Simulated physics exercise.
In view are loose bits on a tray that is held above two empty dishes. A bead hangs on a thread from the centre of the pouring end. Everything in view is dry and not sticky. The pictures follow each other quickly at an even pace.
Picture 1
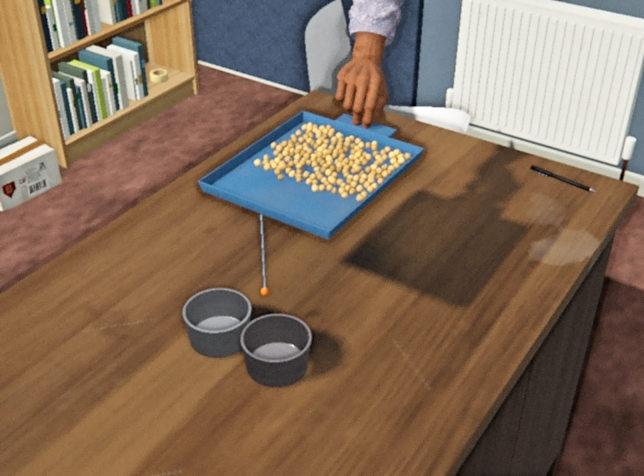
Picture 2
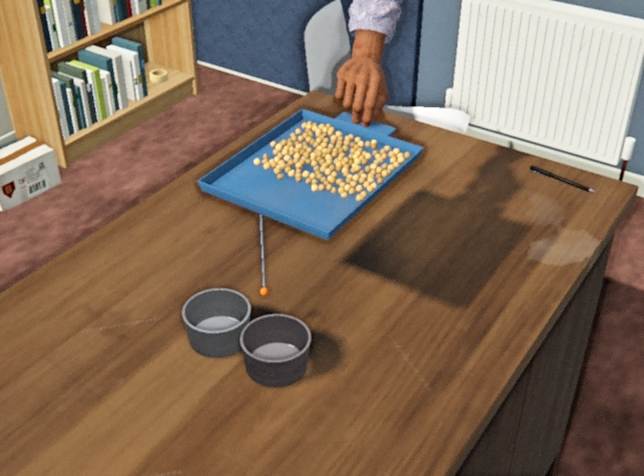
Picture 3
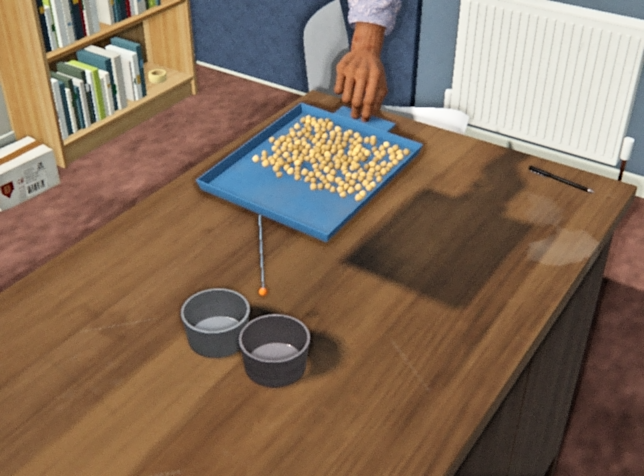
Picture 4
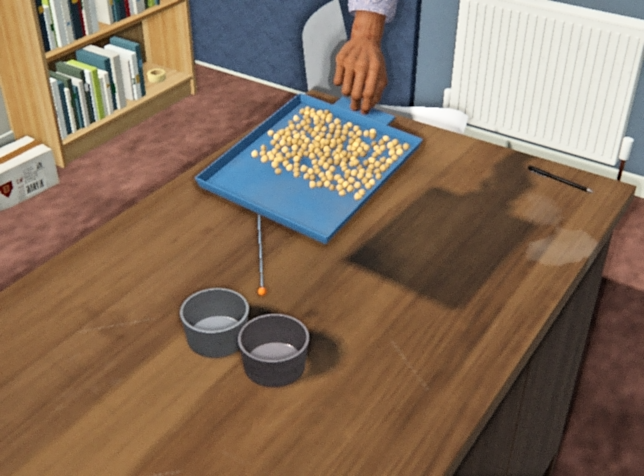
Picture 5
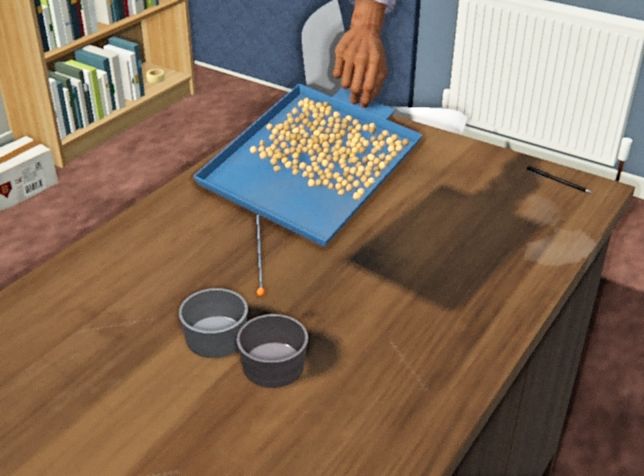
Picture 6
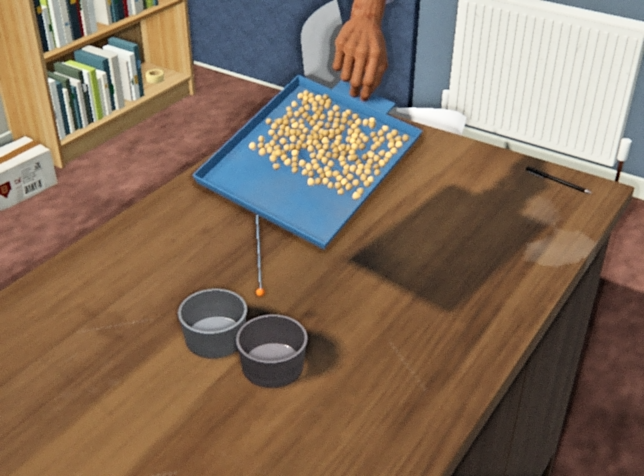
The footage shows a hand holding a blue tray of dried chickpeas above two empty dishes on a wooden table, a bead hanging beneath it on a thread, as the tray gradually tilts slightly toward its right front corner.
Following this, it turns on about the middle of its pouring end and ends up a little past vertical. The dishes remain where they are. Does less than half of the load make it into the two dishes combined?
Yes - less than half does.
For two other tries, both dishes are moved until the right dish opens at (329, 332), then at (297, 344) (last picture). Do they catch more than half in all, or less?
Result - try one, past the halfway mark; try two, below the halfway mark.
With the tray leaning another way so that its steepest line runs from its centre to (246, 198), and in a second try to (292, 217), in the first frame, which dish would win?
Outcome by order - one: Left side; two: Right side.
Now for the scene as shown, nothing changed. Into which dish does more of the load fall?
Of the two, the right-side one is the fuller.
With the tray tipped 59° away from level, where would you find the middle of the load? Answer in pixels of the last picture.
The load is centred about (317, 200).
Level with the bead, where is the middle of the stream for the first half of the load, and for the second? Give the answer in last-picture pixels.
Starting near (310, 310), moving on to near (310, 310).
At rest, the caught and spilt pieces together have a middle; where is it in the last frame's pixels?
Around (311, 354), give or take.
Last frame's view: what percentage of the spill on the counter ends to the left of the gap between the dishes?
Left portion: Around 0 %.
Shortly afterwards, tray tipped steeply; all but a few on the tray; only a few in the right dish; only a few outside both; only a few in the air.
Next, tray tipped right over; the bulk on the tray; only a few in the right dish; a little outside both; only a few in the air.
Some moments later, tray tipped past a quarter turn; near a quarter in the right dish; the bulk outside both.
In the end, tray tipped past a quarter turn; near a quarter in the right dish; none at all in the left dish; the bulk outside both.
